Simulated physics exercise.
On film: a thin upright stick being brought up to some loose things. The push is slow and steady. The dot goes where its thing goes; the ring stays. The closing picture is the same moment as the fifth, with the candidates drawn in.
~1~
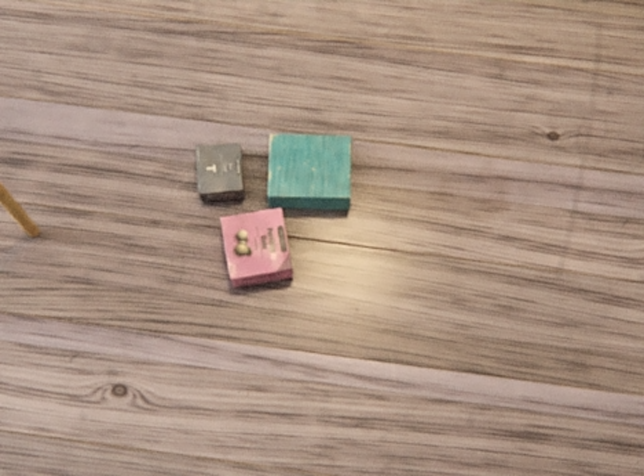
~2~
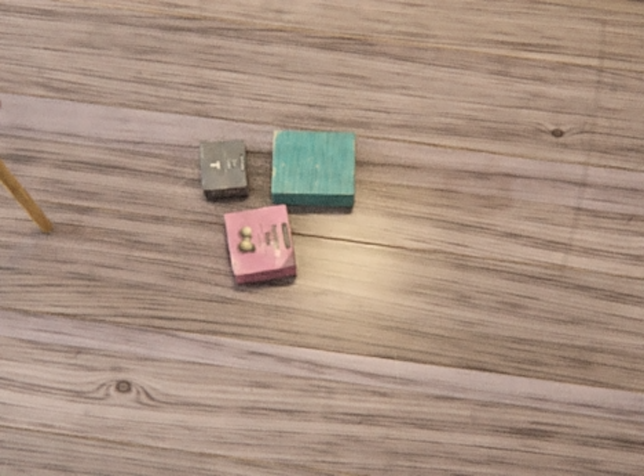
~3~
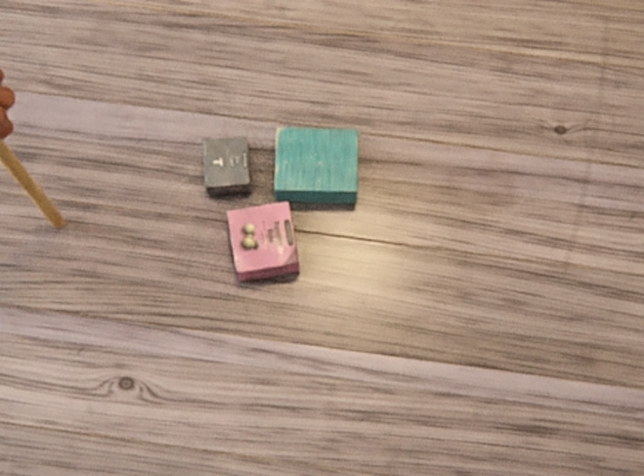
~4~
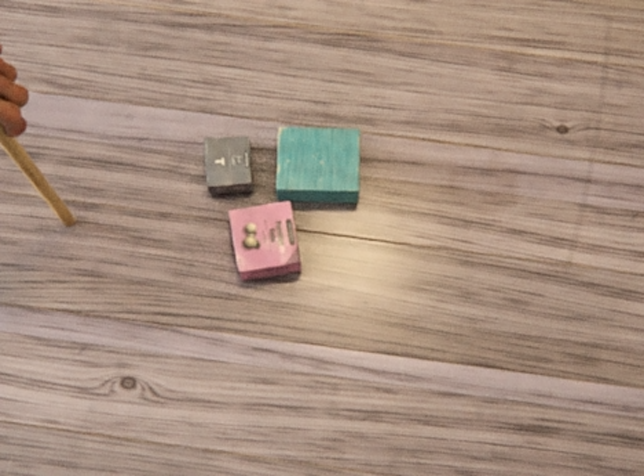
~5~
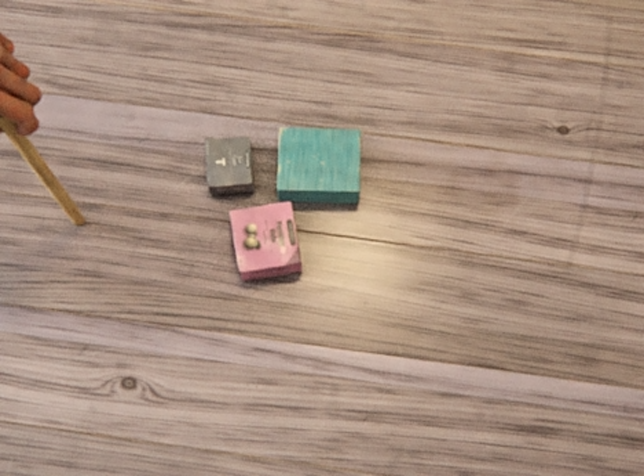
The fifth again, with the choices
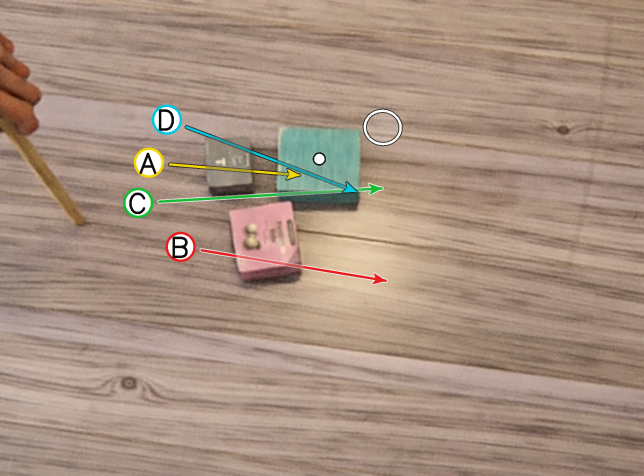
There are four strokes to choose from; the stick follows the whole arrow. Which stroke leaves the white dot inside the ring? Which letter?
C.
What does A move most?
The grey packet goes farthest.
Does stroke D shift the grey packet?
Yes.
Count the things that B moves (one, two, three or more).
One.
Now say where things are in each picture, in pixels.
In the first frame, pink packet (257, 248); turquoise block (310, 172); grey packet (220, 173).
In the second frame, grey packet (224, 169); pink packet (261, 244).
In the third frame, turquoise block (317, 165); grey packet (227, 166).
In the fourth frame, pink packet (266, 241); turquoise block (319, 165).
In the fifth frame, grey packet (229, 166); pink packet (266, 241); turquoise block (320, 165).
On the copy, A from (170, 164) to (300, 175); B from (201, 250) to (386, 281); C from (159, 202) to (382, 188); D from (187, 127) to (357, 192); the ring at (383, 127); the white dot at (320, 159).
On C. First, foot of the stick (239, 197); turquoise block (320, 166); grey packet (244, 157).
Then, foot of the stick (319, 193); turquoise block (354, 150); grey packet (246, 156).
Finally, foot of the stick (382, 189); turquoise block (384, 135); grey packet (246, 156); the dot on the turquoise block is in the ring.
By contrast, A leaves the dotted thing at (391, 167); B leaves the dotted thing at (321, 164); D leaves the dotted thing at (407, 189).
